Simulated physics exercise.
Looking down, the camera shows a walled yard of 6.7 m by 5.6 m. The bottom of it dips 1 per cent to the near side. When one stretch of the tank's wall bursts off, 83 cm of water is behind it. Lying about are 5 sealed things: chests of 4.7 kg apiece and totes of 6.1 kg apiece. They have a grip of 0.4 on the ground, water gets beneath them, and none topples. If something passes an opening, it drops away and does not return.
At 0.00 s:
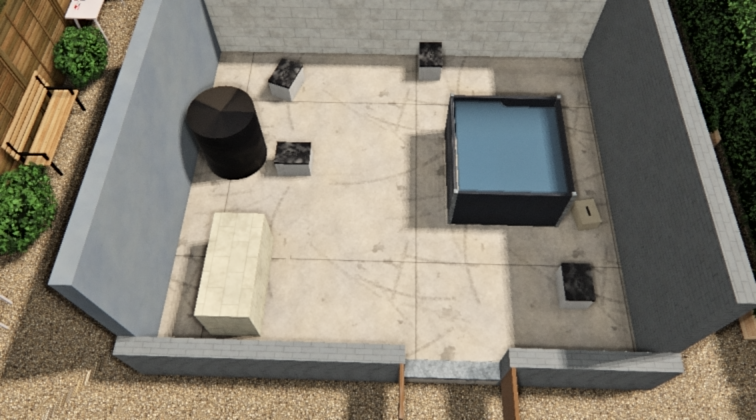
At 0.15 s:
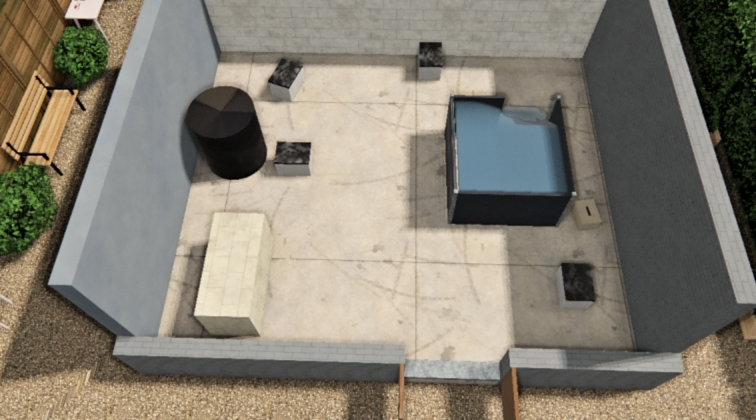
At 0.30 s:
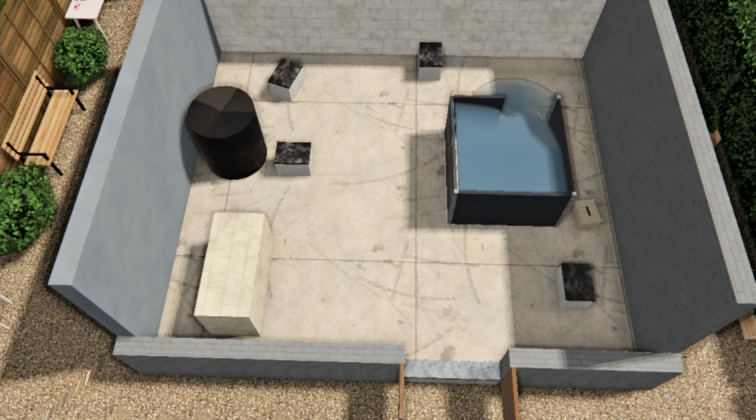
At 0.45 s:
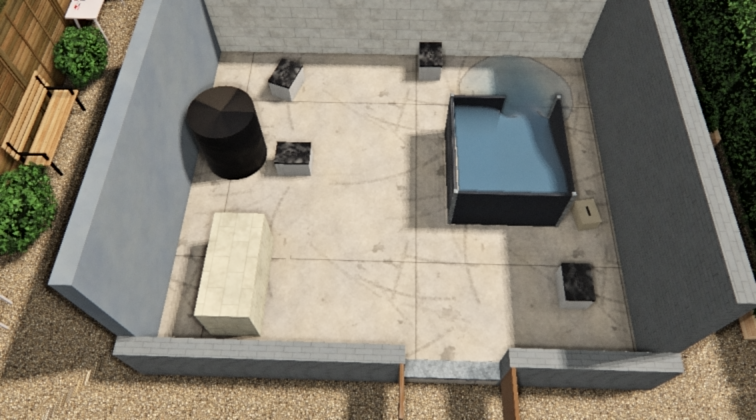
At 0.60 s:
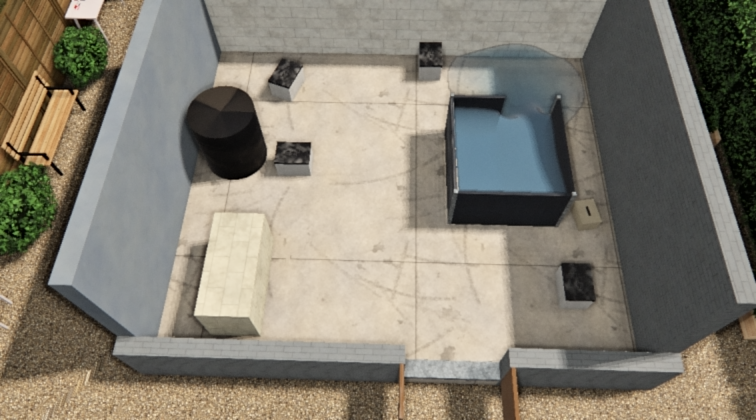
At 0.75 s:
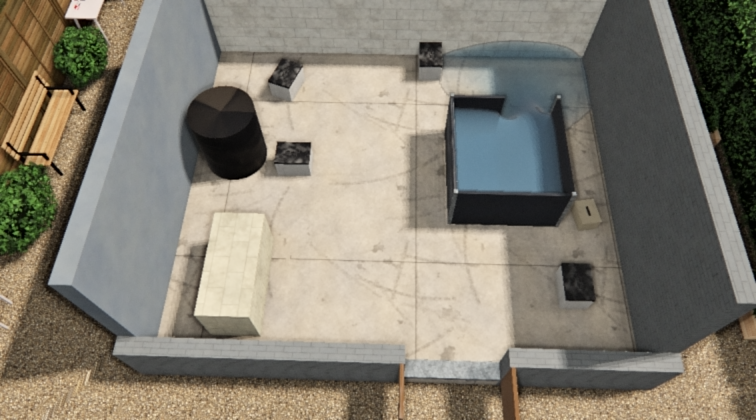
In a walled yard, the back wall of a dark tank opened near its right corner and water spread out behind it in a widening sheet, while the boxes and black barrel stayed still.
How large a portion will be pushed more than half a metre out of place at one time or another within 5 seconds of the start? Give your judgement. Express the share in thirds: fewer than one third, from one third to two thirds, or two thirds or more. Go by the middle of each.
Upper band.
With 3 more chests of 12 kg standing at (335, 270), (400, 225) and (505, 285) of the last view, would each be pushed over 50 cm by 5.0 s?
So it's stays below, then stays below, then stays below.
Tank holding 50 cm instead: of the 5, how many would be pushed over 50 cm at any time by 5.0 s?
It would come to 4 of them.
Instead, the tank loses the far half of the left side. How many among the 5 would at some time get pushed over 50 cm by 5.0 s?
The count would be 2.
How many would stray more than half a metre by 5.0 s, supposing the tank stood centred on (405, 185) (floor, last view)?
Then 3 of them would.
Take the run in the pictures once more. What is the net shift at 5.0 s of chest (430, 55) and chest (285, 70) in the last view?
Object 1: 400 cm. Object 2: 120 cm.
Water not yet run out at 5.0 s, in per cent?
Close to 100 in a hundred parts remain.
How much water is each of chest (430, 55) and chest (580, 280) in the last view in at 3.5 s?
Depth approx. 3 cm / 2 cm.
After 1.1 s 0 of 5 are over 50 cm from their spots; 0 afloat.
After 2.2 s 1 of 5 are over 50 cm from their spots; 0 afloat.
After 3.5 s 4 of 5 are over 50 cm from their spots; 1 afloat.
After 5.0 s 5 of 5 are over 50 cm from their spots, and 5 have been at some point; 4 afloat.
